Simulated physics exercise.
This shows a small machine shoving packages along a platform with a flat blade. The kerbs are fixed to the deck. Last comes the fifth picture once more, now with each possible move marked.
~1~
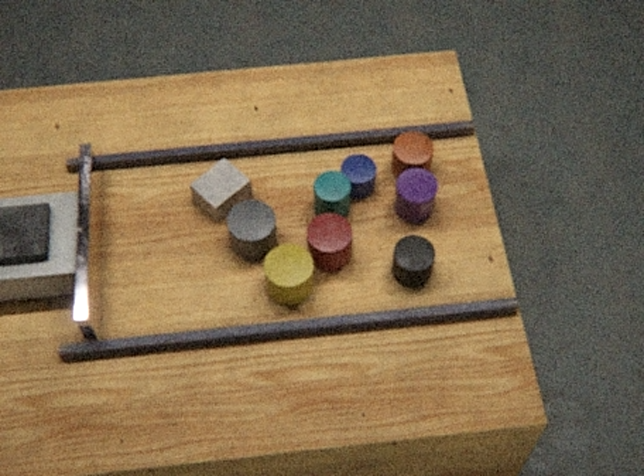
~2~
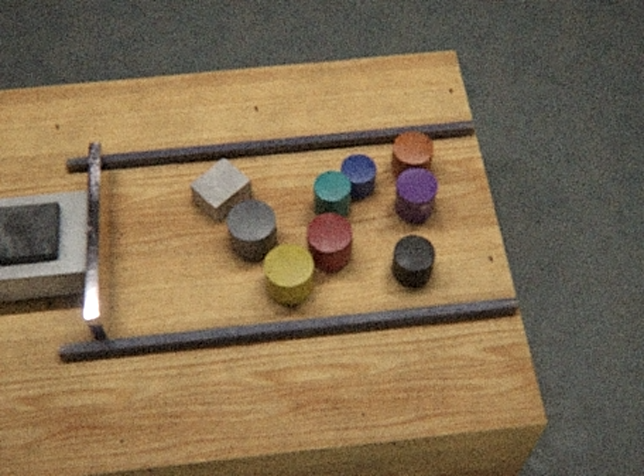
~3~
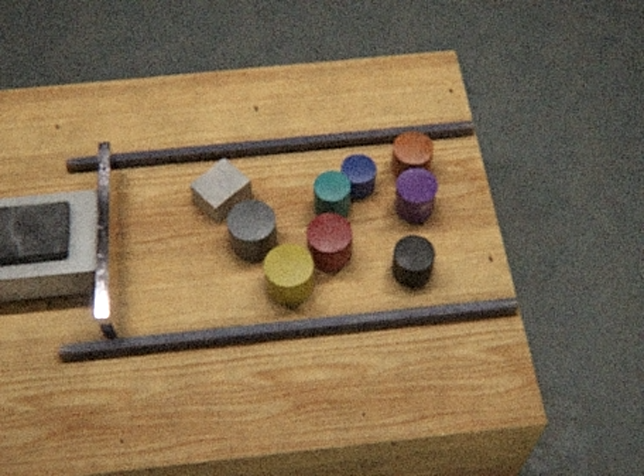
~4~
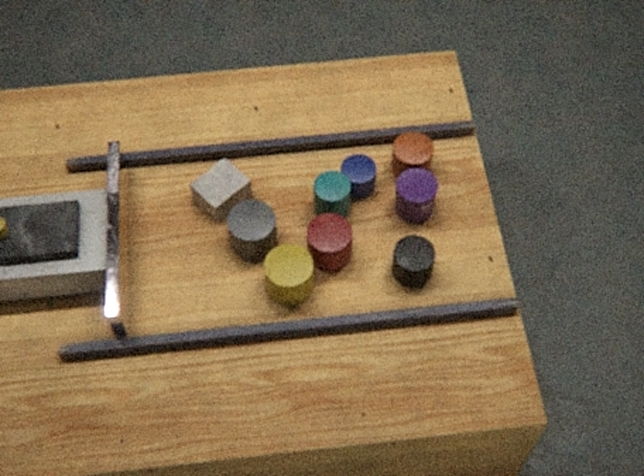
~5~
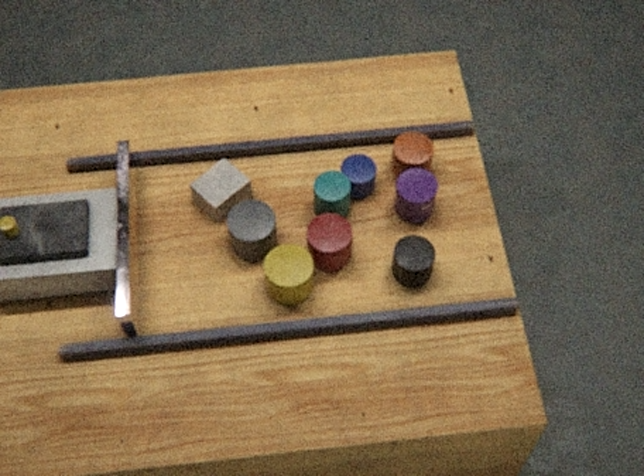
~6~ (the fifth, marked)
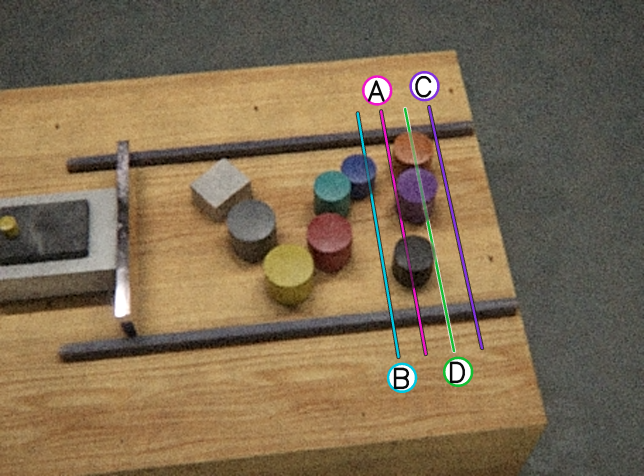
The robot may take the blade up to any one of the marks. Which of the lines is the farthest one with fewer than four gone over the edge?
The farthest such stop is D.
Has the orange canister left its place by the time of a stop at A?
Yes.
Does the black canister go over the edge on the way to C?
By then, yes.
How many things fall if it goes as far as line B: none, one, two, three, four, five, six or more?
The count is none.
On the marked copy, A at (402, 223); B at (376, 225); C at (453, 218); D at (428, 220).
With D. Early on, robot (161, 219); white crate (269, 187); grey canister (266, 229).
Further on, robot (272, 208); orange canister (432, 145); purple pail (442, 194).
At the end, robot (357, 200); purple pail over the edge; blue canister (485, 173); one fallen.
As for the rest, A is within the limit but short; B is within the limit but short; C drops five.
